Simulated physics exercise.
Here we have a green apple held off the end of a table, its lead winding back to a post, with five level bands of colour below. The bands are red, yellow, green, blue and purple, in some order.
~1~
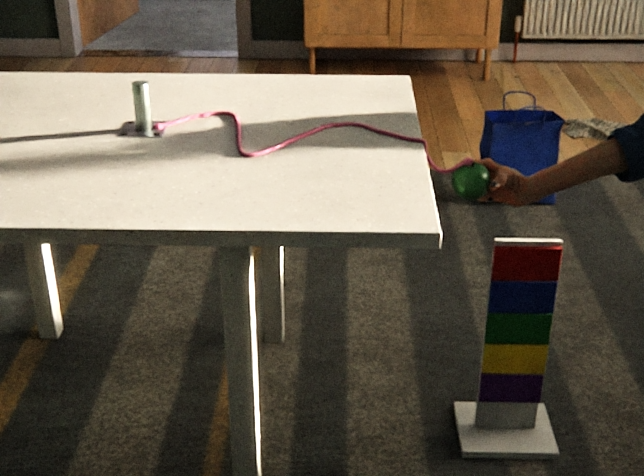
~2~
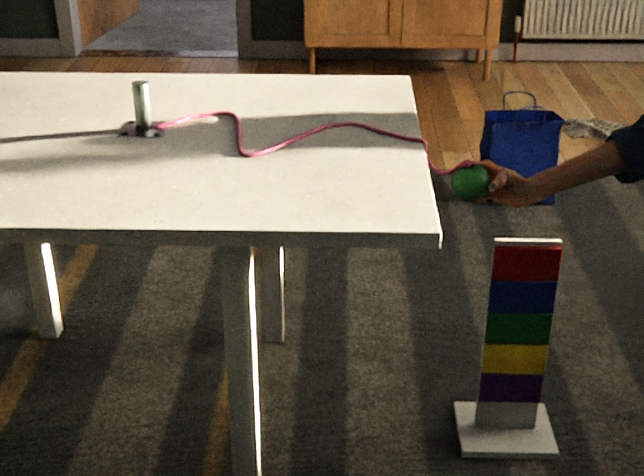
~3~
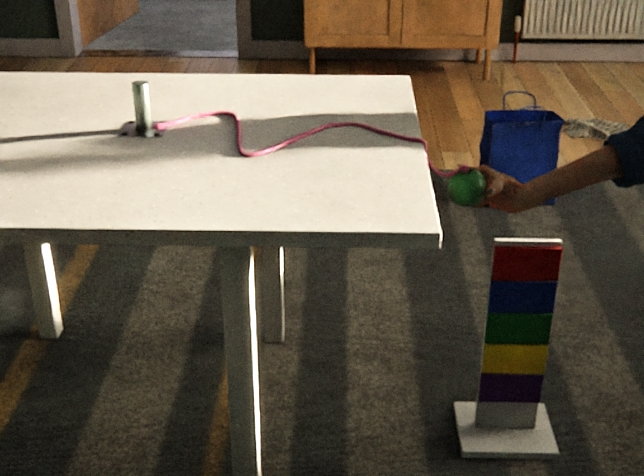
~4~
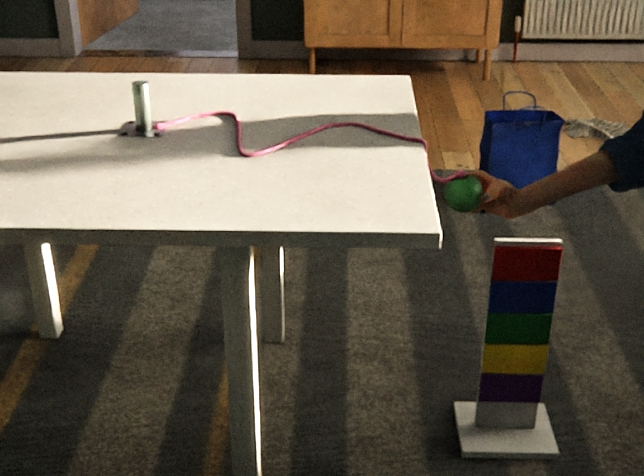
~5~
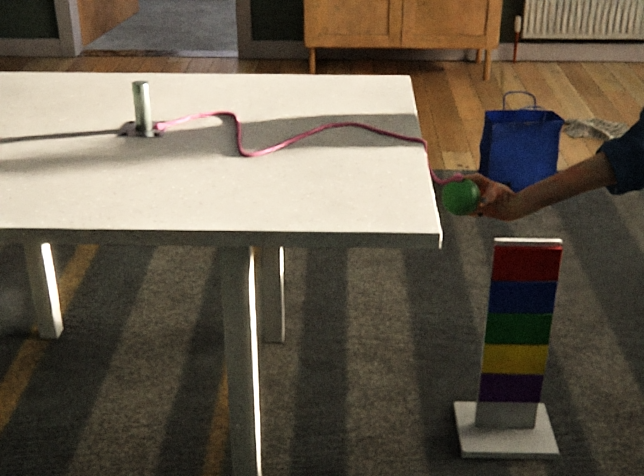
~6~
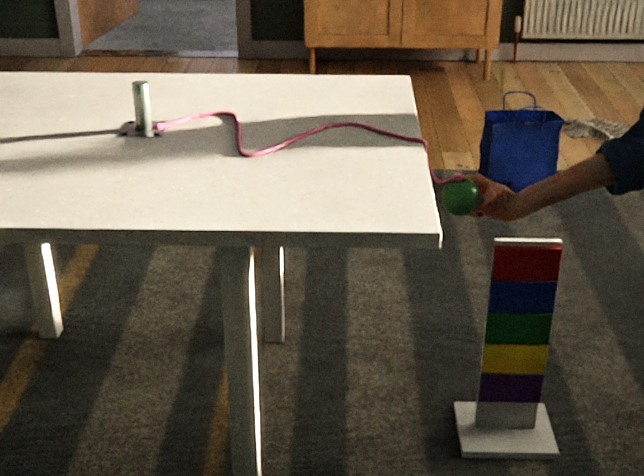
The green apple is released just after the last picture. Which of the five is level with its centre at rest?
The yellow one.
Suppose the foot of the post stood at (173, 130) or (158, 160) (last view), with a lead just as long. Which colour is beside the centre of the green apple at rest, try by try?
One after the other, purple; purple.
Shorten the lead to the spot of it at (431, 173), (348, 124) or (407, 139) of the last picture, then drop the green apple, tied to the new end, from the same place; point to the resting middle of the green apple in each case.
The places are (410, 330), (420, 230) and (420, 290).
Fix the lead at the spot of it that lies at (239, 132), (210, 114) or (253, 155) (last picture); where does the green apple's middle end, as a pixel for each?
In that order: (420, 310), (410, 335) and (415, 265).
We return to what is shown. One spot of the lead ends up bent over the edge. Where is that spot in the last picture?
Near (295, 139).
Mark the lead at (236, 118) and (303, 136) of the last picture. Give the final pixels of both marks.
At (257, 133), then (423, 156).
Soon after, apple near (417, 337); level with green.
Then, apple near (410, 350); level with yellow.
At rest, apple near (408, 352); level with yellow. The lead holds its middle at yellow.
